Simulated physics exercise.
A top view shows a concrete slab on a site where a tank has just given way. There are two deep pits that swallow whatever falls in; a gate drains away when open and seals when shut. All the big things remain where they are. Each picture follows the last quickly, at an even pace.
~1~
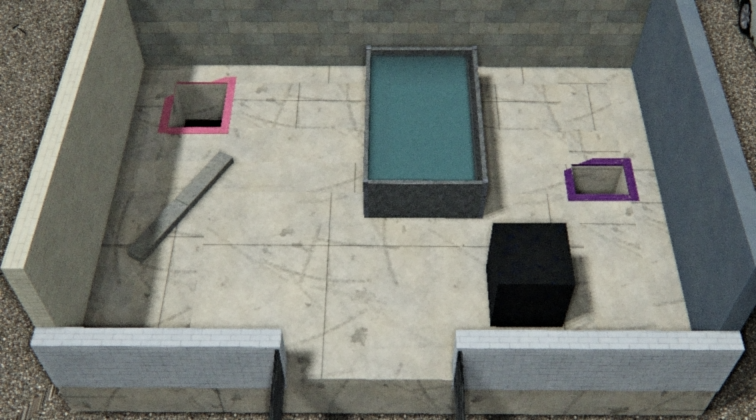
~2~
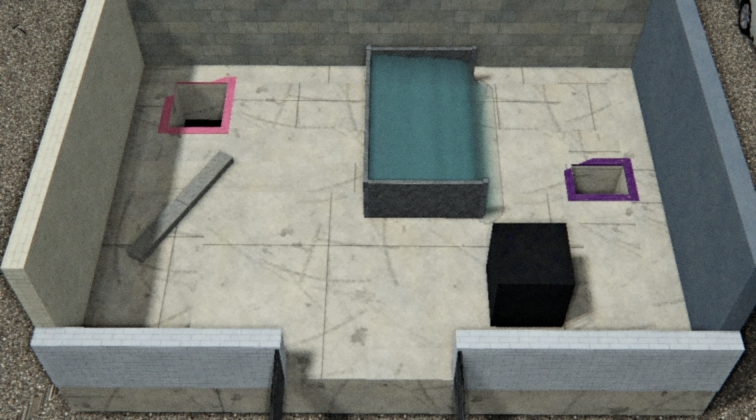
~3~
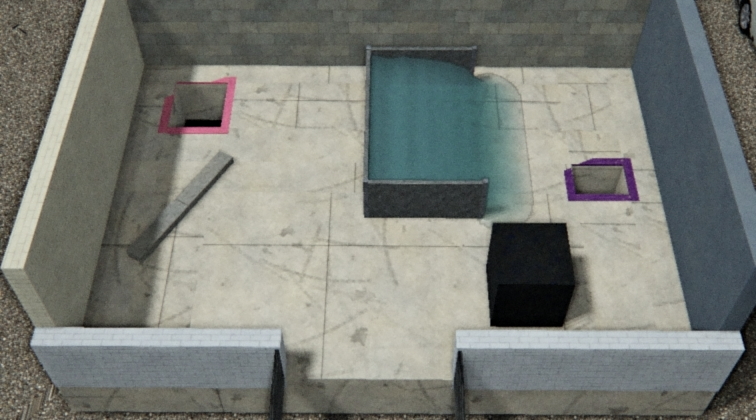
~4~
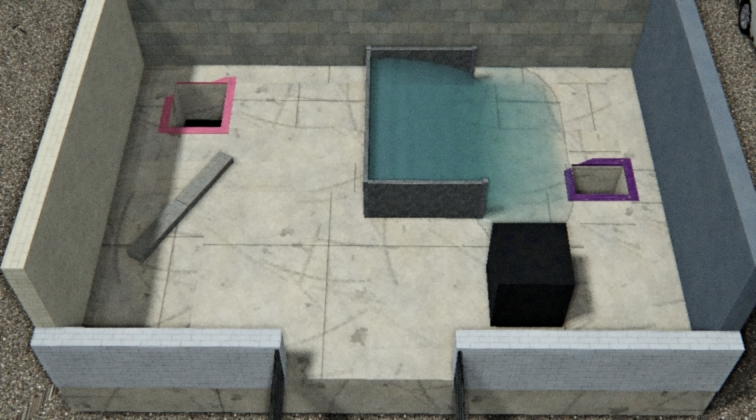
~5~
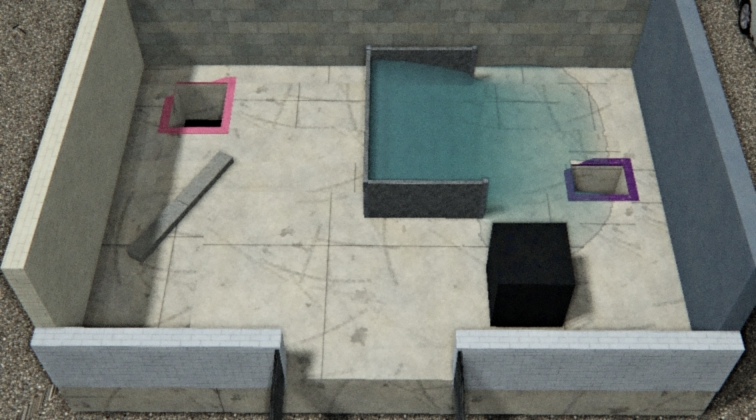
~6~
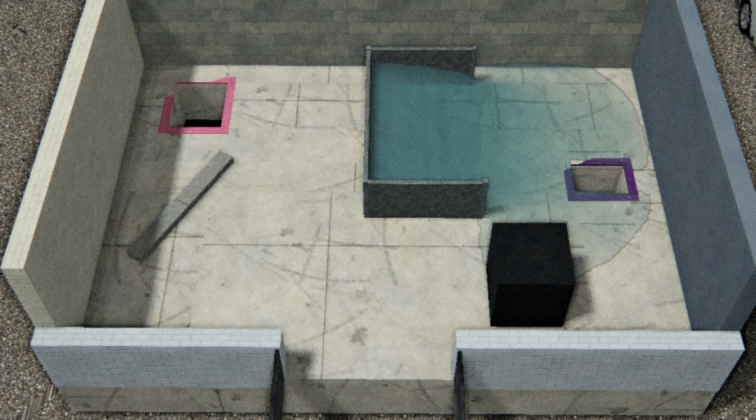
On a walled concrete slab, the right side of a tank of still, blue-green water gave way, and the water poured out to the right, spreading around the purple-edged hole and alongside the black block.
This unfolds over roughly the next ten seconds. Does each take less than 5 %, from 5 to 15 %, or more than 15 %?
At the end, the gate is a minor outlet here - below five per cent, the pink pit is a minor outlet here - below five per cent, the purple pit is a major outlet here - beyond fifteen per cent.
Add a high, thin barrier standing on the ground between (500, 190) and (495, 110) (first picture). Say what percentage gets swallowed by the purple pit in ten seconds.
The purple pit takes 40 parts in a hundred.
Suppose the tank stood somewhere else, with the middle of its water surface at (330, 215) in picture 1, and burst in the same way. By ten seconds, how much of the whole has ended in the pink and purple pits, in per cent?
Per cent: Pink 2, purple 35.
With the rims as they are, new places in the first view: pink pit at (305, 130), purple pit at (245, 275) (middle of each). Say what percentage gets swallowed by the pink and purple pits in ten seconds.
My answer: Pink gets 2 percent, purple gets 6 percent.
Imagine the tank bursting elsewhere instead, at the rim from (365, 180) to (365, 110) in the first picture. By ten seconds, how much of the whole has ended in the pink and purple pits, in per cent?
The pink pit gets 25 per cent and the purple pit 2 per cent.
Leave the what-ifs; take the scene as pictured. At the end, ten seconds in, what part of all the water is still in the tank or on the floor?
That works out to about 46 per cent.
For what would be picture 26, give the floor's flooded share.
I'd say close to 40 per cent.
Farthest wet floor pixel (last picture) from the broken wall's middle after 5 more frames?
Front's tip: Near (686, 312).
A moment on, water covers 30 % of the floor; the gate 0 %, the pink pit 0 %, the purple pit 8 %.
Next, water covers 30 % of the floor; the gate 0 %, the pink pit 0 %, the purple pit 16 %.
Then, water covers 40 % of the floor; the gate 0 %, the pink pit 0 %, the purple pit 29 %.
Later, water covers 65 % of the floor; the gate 2 %, the pink pit 1 %, the purple pit 38 %.
In the end, water covers 75 % of the floor; the gate 3 %, the pink pit 2 %, the purple pit 48 %.
